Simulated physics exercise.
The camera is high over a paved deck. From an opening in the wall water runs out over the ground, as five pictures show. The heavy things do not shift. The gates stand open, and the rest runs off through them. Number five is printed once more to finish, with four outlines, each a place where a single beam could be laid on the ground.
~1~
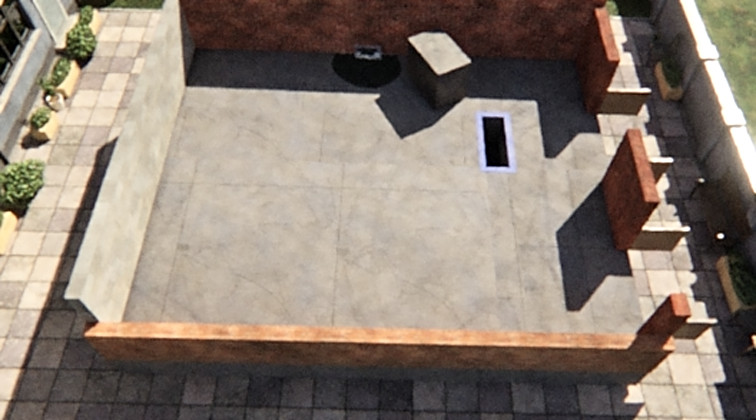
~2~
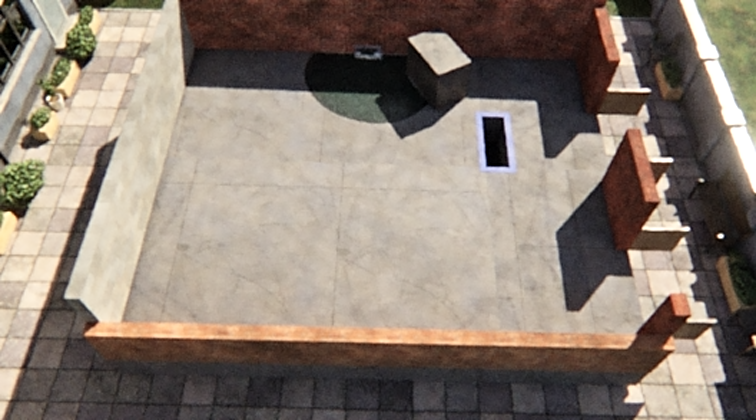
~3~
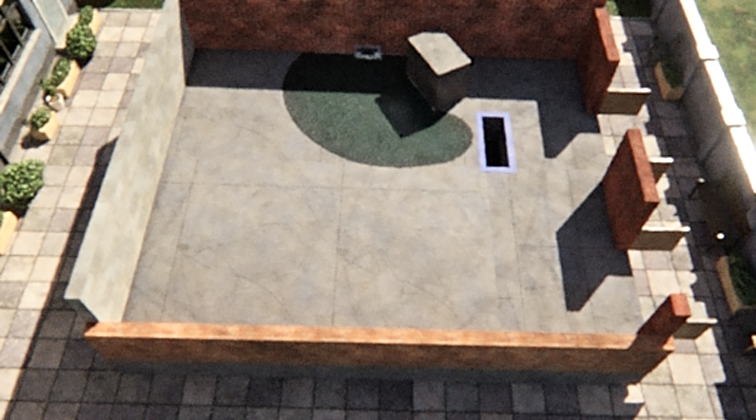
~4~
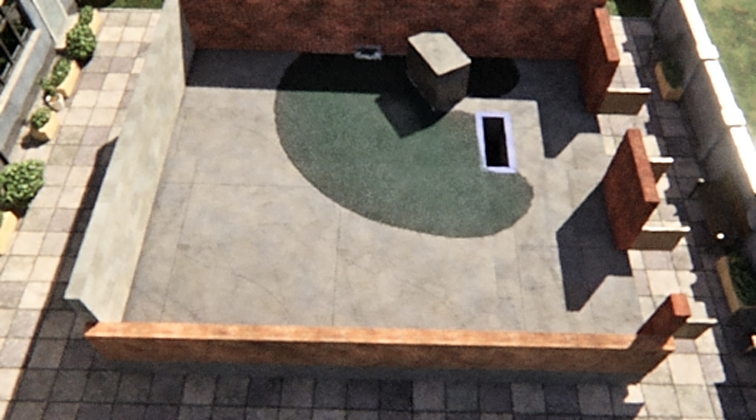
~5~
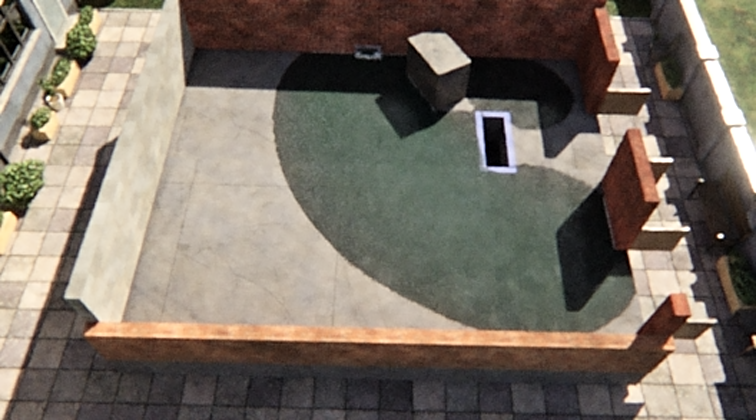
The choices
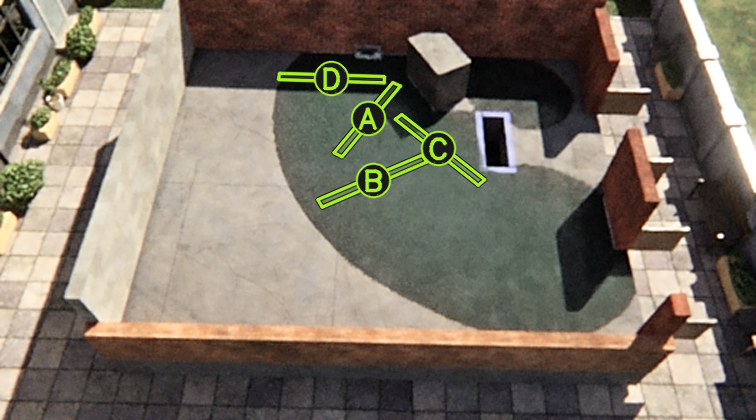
A walled paved deck sat in bright sun as a dark green patch spread from the back wall, curved around a block and a blue-edged pit, then reached the front wall and right-hand openings.
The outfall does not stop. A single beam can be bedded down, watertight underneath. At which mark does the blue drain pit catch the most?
The best position is B.
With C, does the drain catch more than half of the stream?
No.
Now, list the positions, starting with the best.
B, C, D, A.
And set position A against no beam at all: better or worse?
Position A is worse.
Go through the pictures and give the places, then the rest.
The first frame shows outfall at (368, 50); blue drain pit at (495, 141); open gate at (625, 290); open gate at (594, 146); front seen at (370, 84), 2 % of the ground wet; blue drain pit still dry.
The second frame shows front seen at (388, 119), 7 % of the ground wet; blue drain pit still dry.
The third frame shows front seen at (462, 149), 16 % of the ground wet; blue drain pit still dry.
The fourth frame shows front seen at (515, 218), 29 % of the ground wet; blue drain pit taking water.
The fifth frame shows front seen at (621, 302), 49 % of the ground wet; blue drain pit taking water.
On the marked copy, A from (338, 154) to (396, 84); B from (320, 203) to (424, 158); C from (398, 116) to (481, 182); D from (278, 76) to (384, 79).
Choosing A, about 8 % of the stream goes into the blue drain pit, about 91 % out by the gates.
Choosing B, about 54 % of the stream goes into the blue drain pit, about 46 % out by the gates.
Choosing C, about 28 % of the stream goes into the blue drain pit, about 72 % out by the gates.
Choosing D, about 13 % of the stream goes into the blue drain pit, about 86 % out by the gates.
